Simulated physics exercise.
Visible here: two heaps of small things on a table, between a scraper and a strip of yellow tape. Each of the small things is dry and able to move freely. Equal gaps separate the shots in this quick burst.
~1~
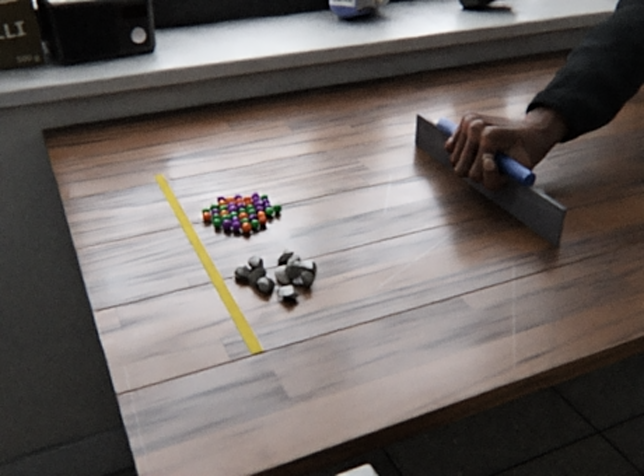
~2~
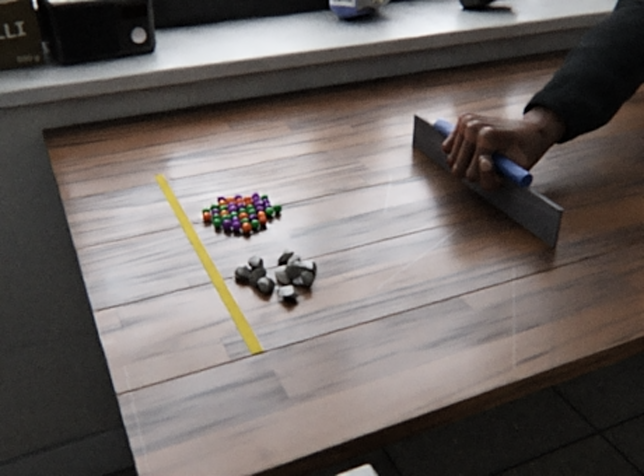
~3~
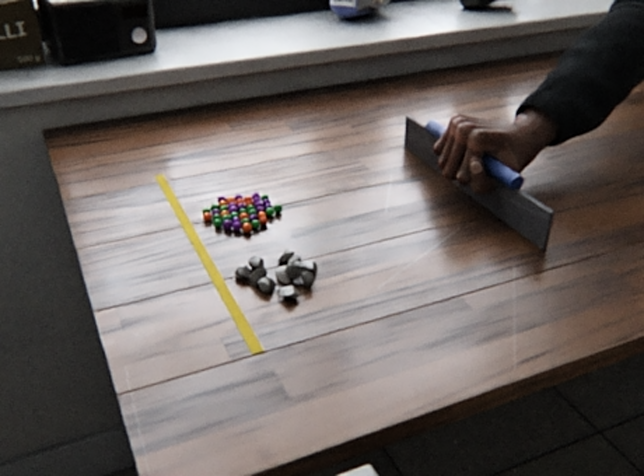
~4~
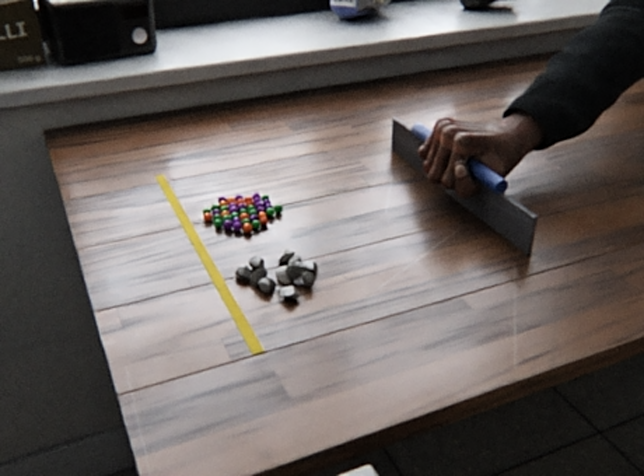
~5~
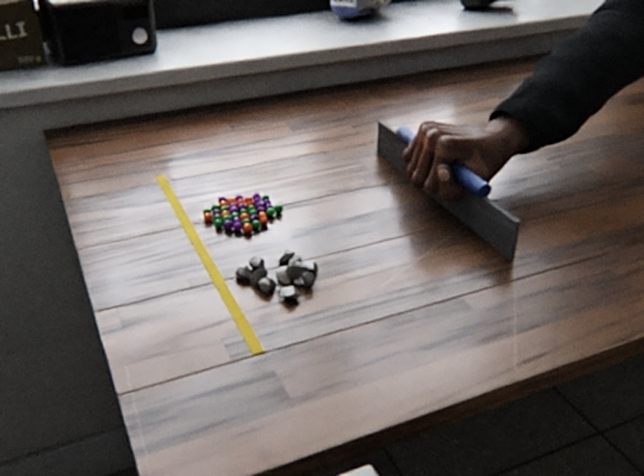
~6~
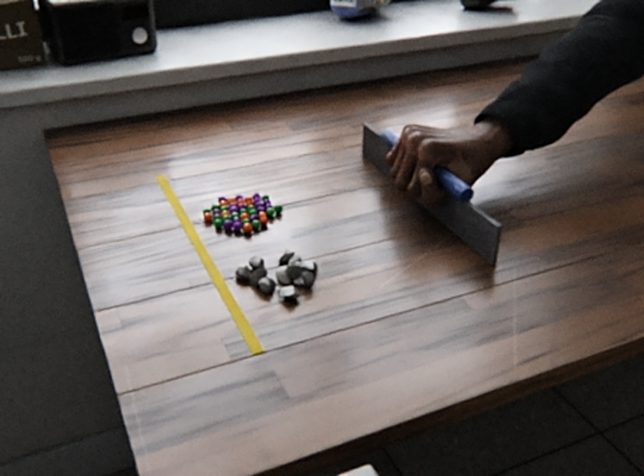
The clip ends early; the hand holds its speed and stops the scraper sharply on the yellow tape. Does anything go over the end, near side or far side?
Front portion: Nothing spills off, back portion: Some spills off.
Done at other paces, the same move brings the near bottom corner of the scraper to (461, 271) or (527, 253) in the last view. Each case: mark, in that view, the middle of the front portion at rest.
I'd put it around (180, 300) on the first run and around (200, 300) on the second.
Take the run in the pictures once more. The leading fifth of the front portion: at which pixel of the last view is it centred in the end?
Resting position: Approx. (175, 303).
Then, 0.38 s after the last picture, scraper still moving, near (309, 191); front portion all on the table, its front near (244, 272); back portion all on the table, its front near (208, 217).
Then, 0.78 s after the last picture, scraper stopped at the yellow tape; front portion all on the table, its front near (179, 319); back portion all on the table, its front near (140, 248).
Then, 1.06 s after the last picture, scraper stopped at the yellow tape; front portion all on the table, its front near (179, 319); back portion a small part over the edge.
At rest, scraper stopped at the yellow tape; front portion all on the table, its front near (179, 319); back portion all over the edge.
